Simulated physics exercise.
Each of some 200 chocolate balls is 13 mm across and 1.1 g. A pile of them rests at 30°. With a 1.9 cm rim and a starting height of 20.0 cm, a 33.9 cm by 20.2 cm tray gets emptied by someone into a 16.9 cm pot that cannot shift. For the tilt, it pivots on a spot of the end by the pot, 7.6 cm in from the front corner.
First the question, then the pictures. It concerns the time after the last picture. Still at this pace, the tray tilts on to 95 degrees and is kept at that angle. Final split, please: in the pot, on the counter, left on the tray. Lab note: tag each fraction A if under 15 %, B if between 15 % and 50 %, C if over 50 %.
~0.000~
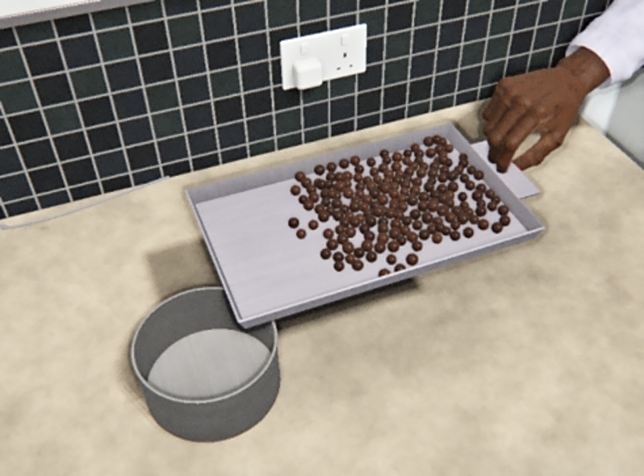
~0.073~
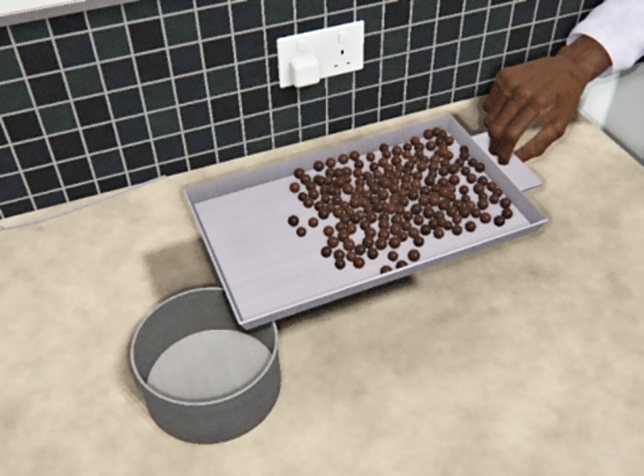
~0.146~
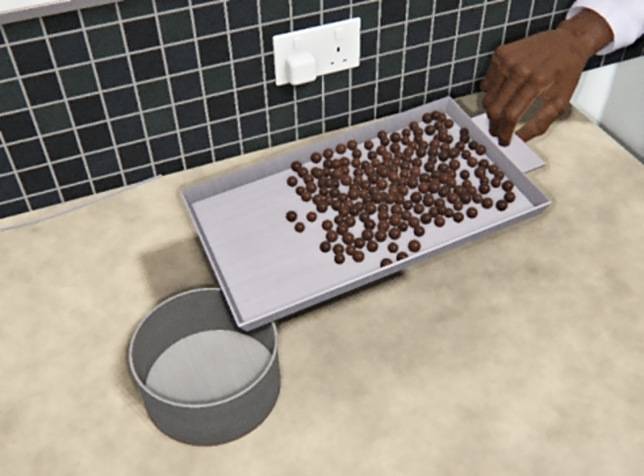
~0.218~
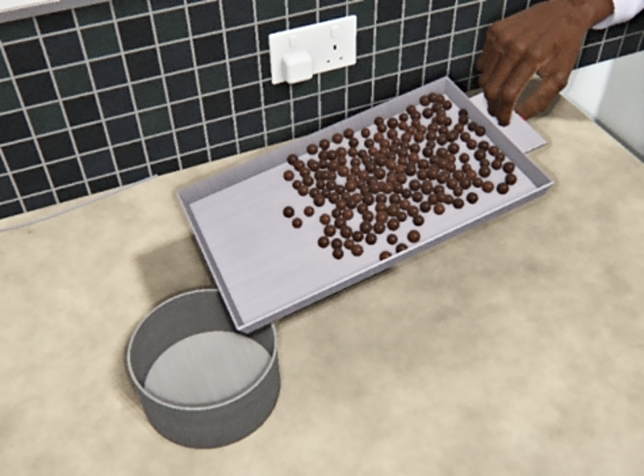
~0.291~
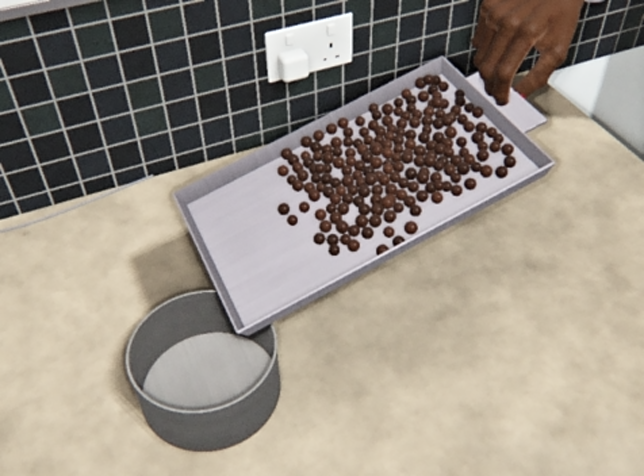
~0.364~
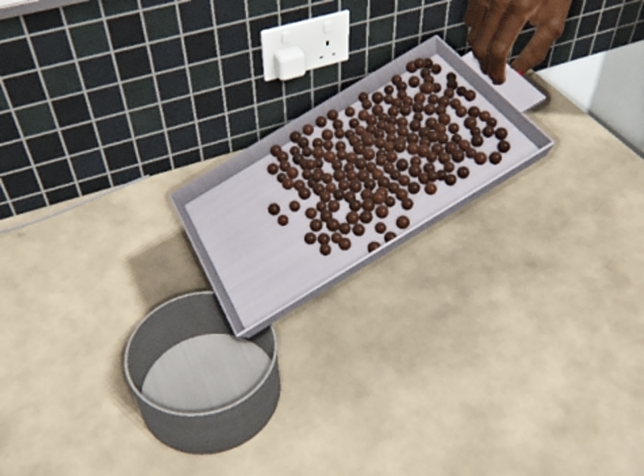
Pot = C, counter = B, tray = A.
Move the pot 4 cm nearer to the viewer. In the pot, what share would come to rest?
In that case about 65 percent would end up there.
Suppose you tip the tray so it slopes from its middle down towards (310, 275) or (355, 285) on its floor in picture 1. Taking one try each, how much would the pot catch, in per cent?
Roughly 30 per cent on the first try and 10 per cent on the second.
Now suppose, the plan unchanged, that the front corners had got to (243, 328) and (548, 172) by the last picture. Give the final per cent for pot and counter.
Pot: 70, counter: 30.
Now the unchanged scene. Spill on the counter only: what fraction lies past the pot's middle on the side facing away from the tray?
It comes to near 90 percent.
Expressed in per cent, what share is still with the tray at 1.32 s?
Estimate: About 55 percent.
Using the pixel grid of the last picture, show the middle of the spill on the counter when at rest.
I'd put it near (121, 425).
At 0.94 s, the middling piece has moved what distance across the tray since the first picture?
About 22 cm.
Then, at 0.94 s, tilt 55 degrees; the tray holds 75 %, the pot 5 %.
After 1.32 s, tilt 79 degrees; the tray holds 55 %, the pot 25 %.
After 1.79 s, tilt 95 degrees; the tray holds 0 %, the pot 70 %.
In the end, at 2.7 s, pot 70 %, counter 30 %, tray 0 %.
